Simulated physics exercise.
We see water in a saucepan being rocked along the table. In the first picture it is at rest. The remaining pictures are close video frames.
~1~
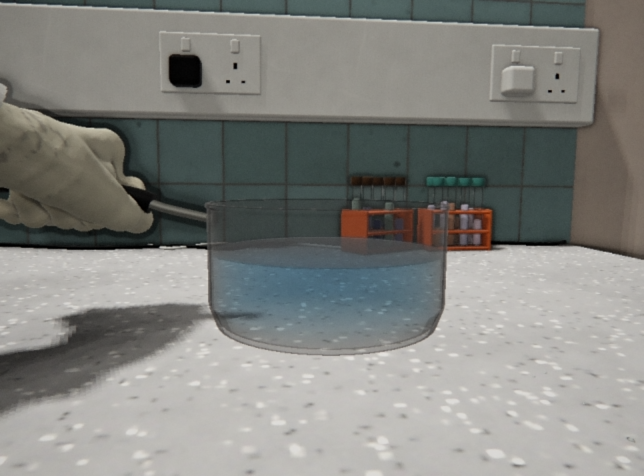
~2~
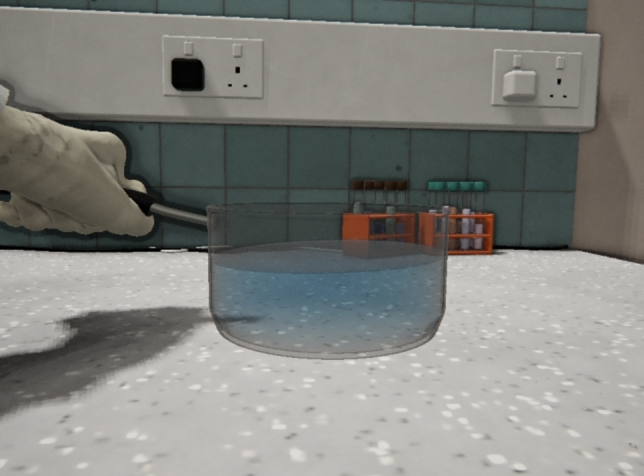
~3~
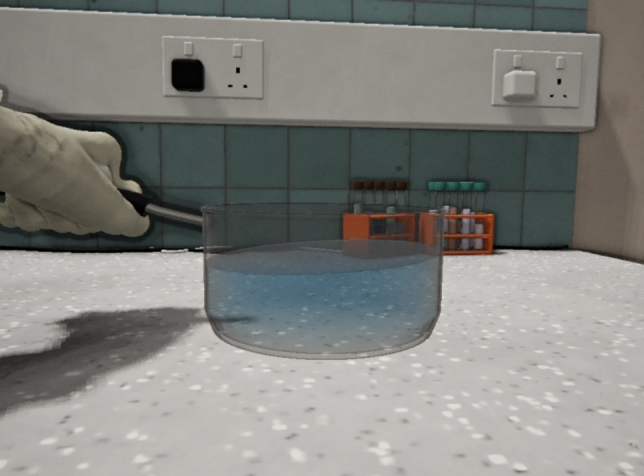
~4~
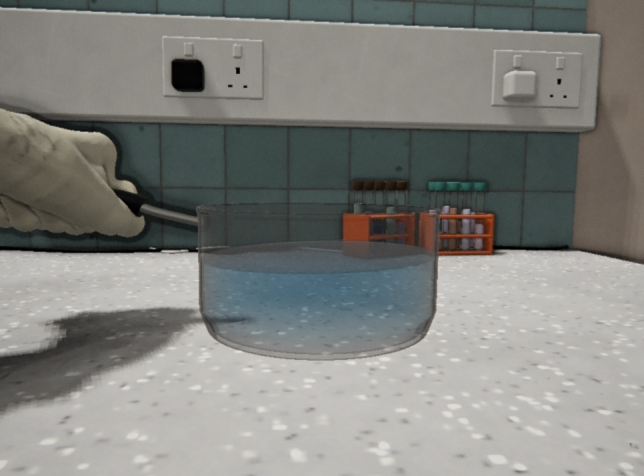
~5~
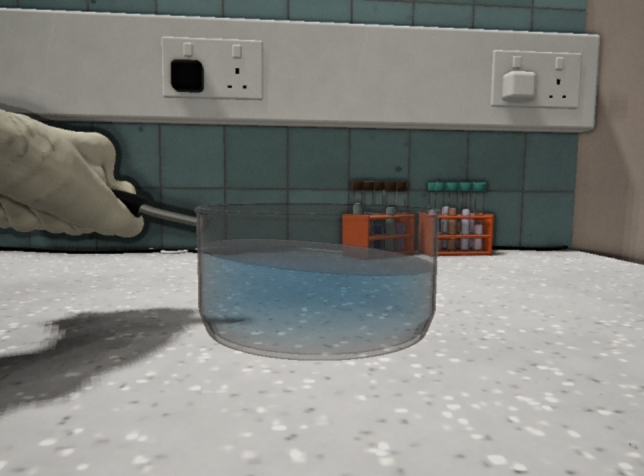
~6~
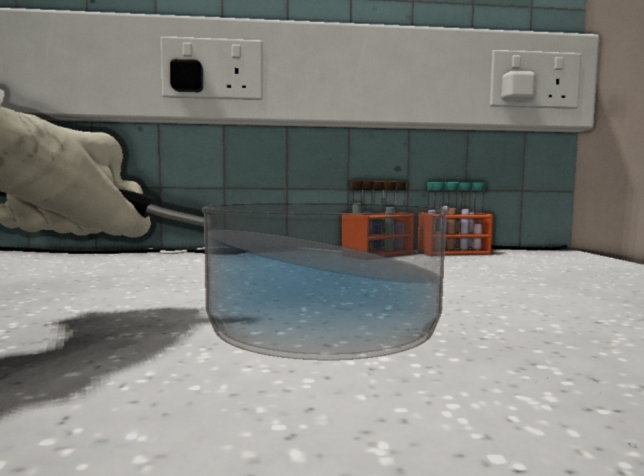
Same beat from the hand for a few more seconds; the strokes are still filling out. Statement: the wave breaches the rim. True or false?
True.
Next, the highest wave so far goes over the rim.
Finally, the highest wave so far goes over the rim; some is on the top.
